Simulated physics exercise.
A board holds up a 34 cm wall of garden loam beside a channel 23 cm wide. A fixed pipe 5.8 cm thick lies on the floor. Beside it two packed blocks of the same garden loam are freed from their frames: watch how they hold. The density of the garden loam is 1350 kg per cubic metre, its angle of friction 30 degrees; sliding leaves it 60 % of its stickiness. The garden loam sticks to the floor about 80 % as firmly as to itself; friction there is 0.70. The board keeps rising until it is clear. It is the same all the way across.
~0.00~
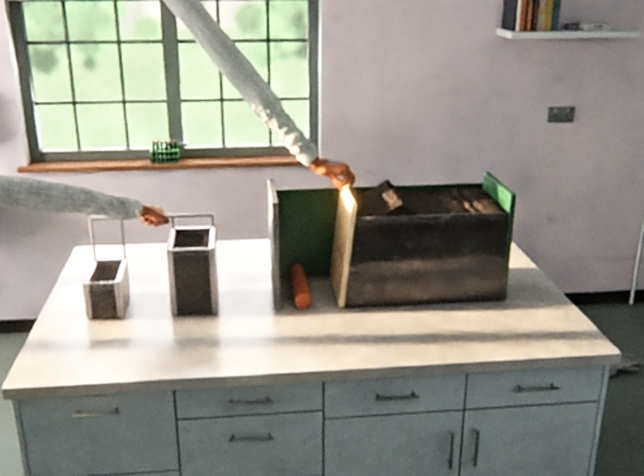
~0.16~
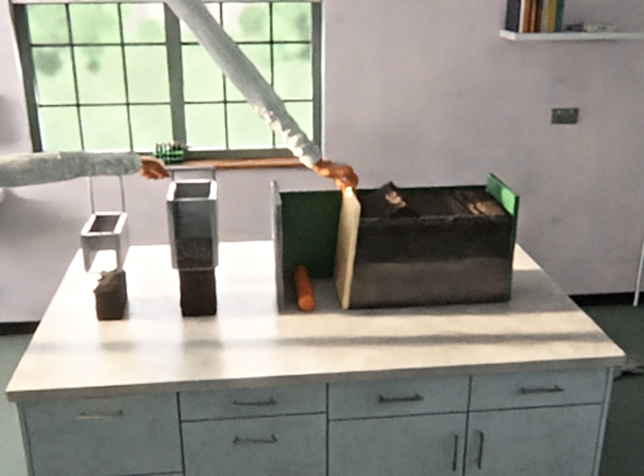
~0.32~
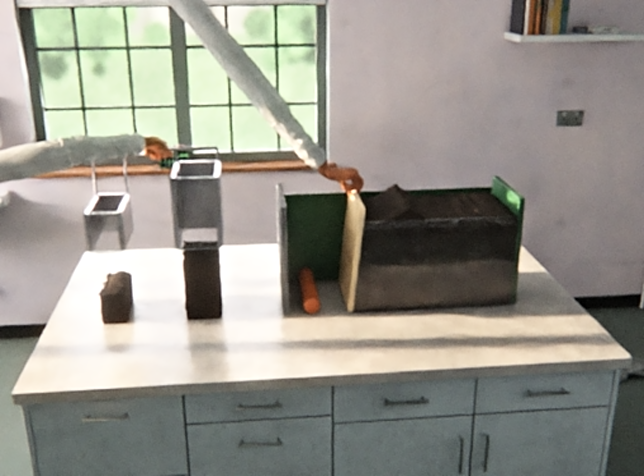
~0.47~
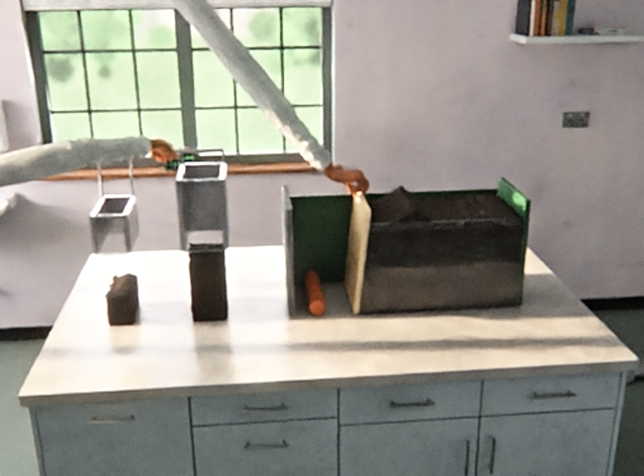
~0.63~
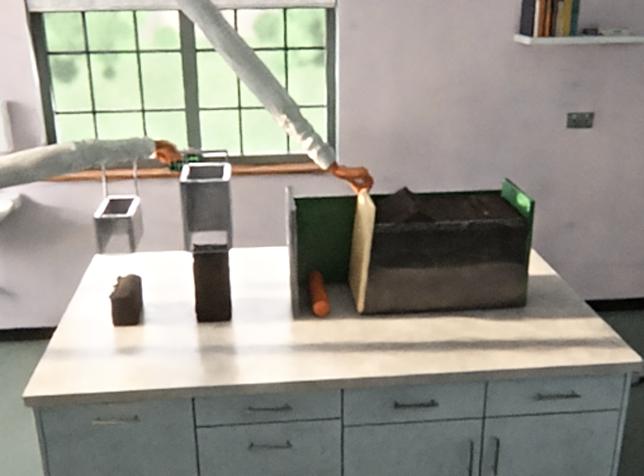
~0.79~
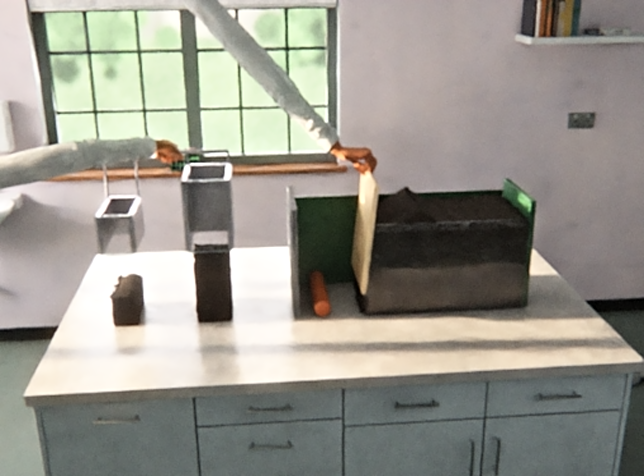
A long dark wall of soil stands in a green-sided box behind a pale board, with an orange cylinder beside it, on a white-topped counter seen from slightly above in a room with a gridded window. At left, a sleeved arm lifts two grey casings off two dark blocks, which stay standing. The view drifts slightly, then another hand raises the board a little.
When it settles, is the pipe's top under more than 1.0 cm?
The pipe ends up visible.
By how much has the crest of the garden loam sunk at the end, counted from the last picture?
About 0.0 cm.
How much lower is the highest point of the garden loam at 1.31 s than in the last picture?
About 0.0 cm.
After 1.03 s, the face still stands and nothing lies on the pipe.
After 1.31 s, the face still stands and nothing lies on the pipe.
After 1.60 s, the face still stands and nothing lies on the pipe.
After 1.88 s, the face still stands and nothing lies on the pipe.
After 1.93 s, at the end, the face still stands and nothing lies on the pipe.
